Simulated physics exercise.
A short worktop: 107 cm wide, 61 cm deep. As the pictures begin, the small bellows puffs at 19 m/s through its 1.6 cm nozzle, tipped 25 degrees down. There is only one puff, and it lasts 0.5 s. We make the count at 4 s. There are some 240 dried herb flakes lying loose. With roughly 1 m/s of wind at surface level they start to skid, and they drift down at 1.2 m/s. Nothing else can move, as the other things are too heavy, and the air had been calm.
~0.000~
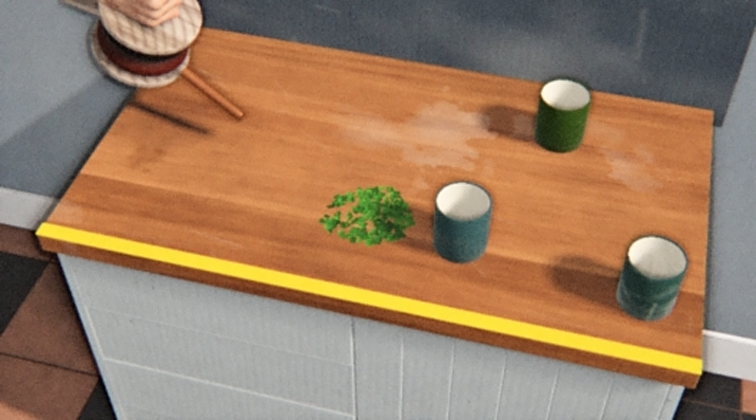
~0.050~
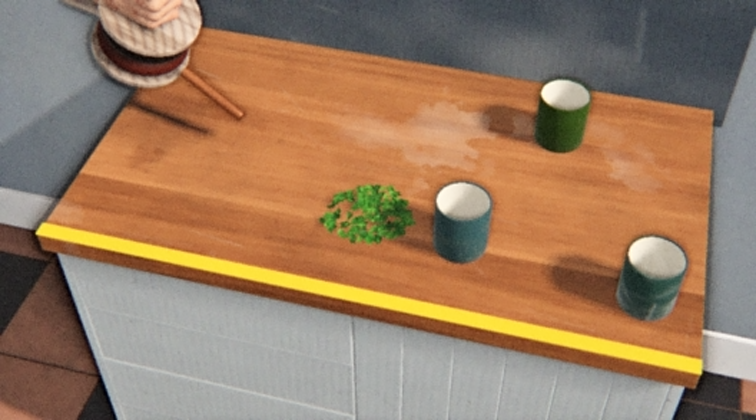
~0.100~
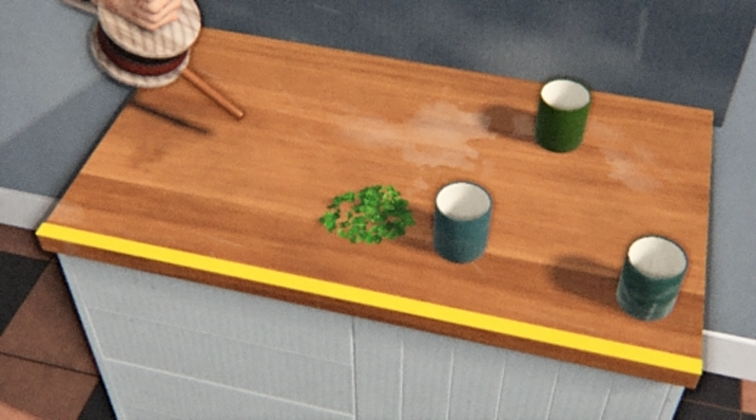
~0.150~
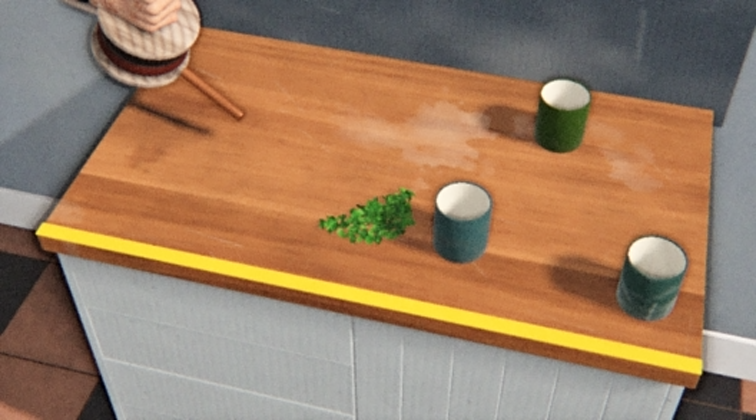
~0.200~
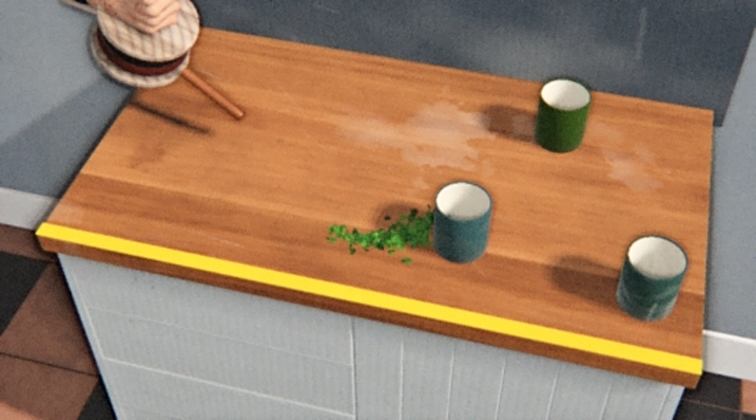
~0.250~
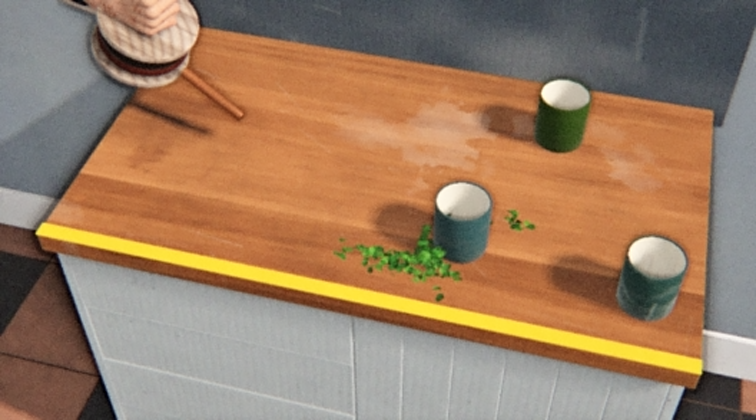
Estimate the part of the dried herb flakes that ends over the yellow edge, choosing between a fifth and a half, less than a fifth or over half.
My estimate is more than half.
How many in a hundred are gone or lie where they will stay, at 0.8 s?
The share is near 90 per cent.
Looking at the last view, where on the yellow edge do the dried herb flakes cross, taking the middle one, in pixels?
Median crossing, approx. (484, 329).
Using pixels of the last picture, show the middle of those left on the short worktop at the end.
Look somewhere near (578, 260).
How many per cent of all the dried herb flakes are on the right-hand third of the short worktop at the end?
Around 10 per cent.
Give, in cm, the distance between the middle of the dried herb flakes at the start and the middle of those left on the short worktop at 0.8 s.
The middle is some 30 cm from where it began.
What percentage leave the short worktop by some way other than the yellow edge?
Around 10 % of them.
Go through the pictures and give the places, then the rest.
The middle of the dried herb flakes is near (371, 212), none has stirred yet and the mouth of the small bellows is at (242, 117), in the first frame.
The middle of the dried herb flakes is near (371, 210), none has stirred yet and the yellow edge is centred on (347, 300), in the second frame.
The middle of the dried herb flakes is near (370, 213), none has stirred yet, the top of a mug is at (464, 201) and the top of a mug is at (566, 94), in the third frame.
The middle of the dried herb flakes is near (379, 218), the farthest in sight from the small bellows is at (412, 224) and about 30 % have left their places, in the fourth frame.
The middle of the dried herb flakes is near (406, 238), the farthest in sight from the small bellows is at (430, 245) and about 80 % have left their places, in the fifth frame.
The middle of the dried herb flakes is near (428, 257), the farthest in sight from the small bellows is at (530, 227) and all have left their places, in the sixth frame.
After 0.8 s, 75 % are over the yellow edge; the middle of those left on the top is near (578, 260); 90 % are gone or lie where they will stay.
After 1.3 s, 75 % are over the yellow edge; the middle of those left on the top is near (578, 260); 100 % are gone or lie where they will stay.
After 2.2 s, 75 % are over the yellow edge; the middle of those left on the top is near (578, 260); 100 % are gone or lie where they will stay.
After 4.0 s, at the end, 75 % are over the yellow edge; the middle of those left on the top is near (578, 260).
